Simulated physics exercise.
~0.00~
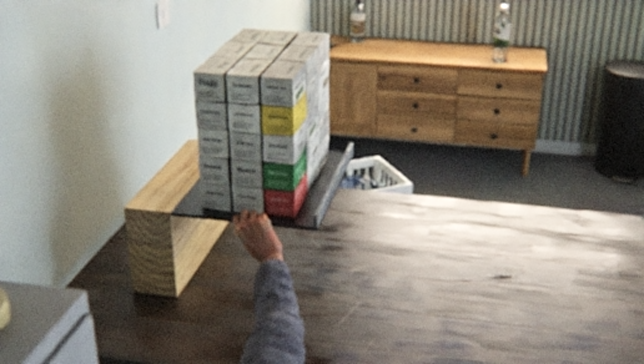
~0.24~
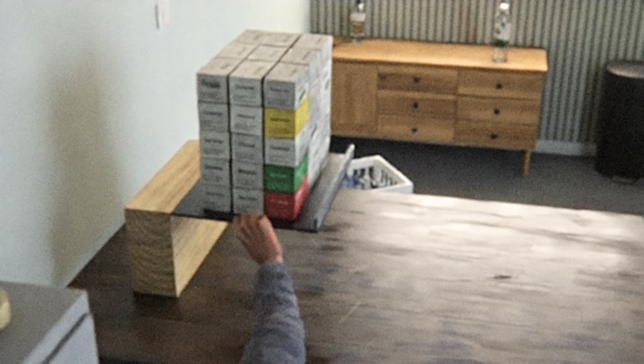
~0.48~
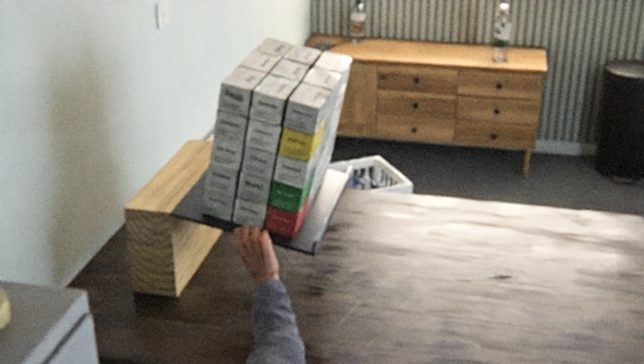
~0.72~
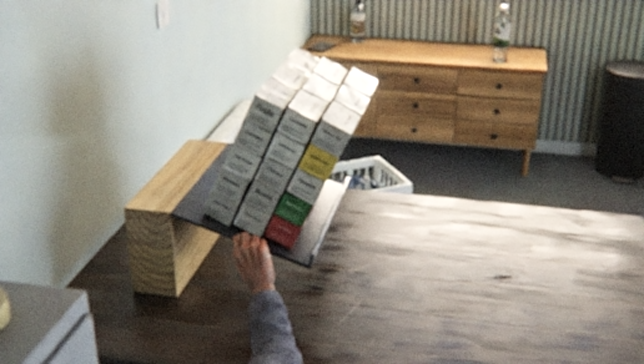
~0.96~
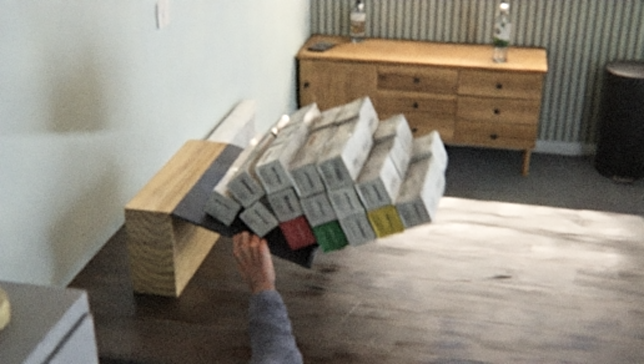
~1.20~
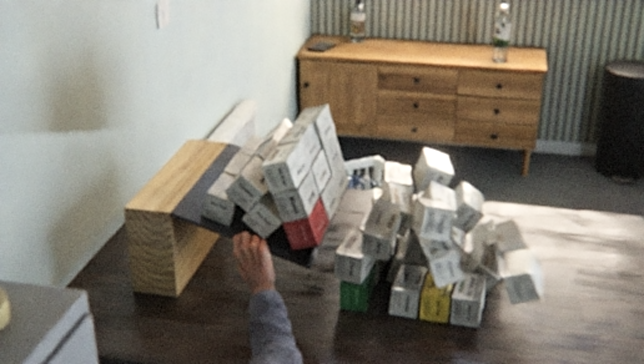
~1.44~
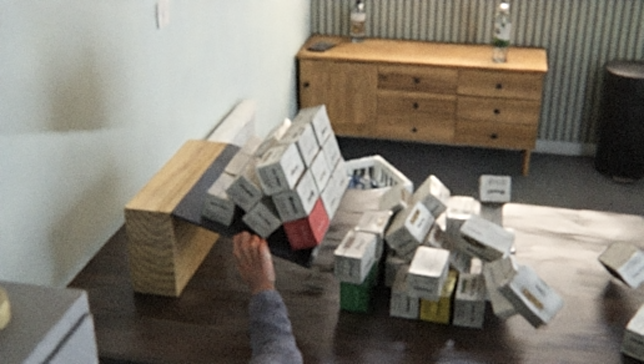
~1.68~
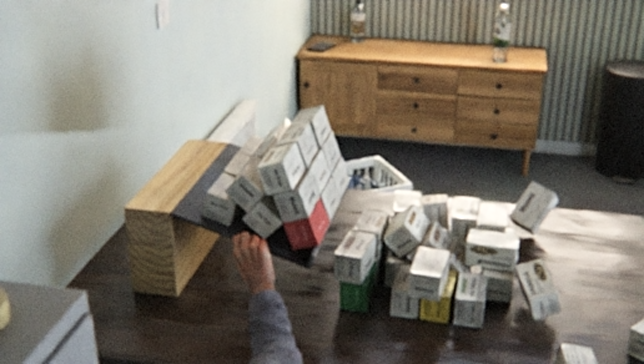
On a dark table, stacked boxes topple right off a tilting tray, leaving some leaning there.
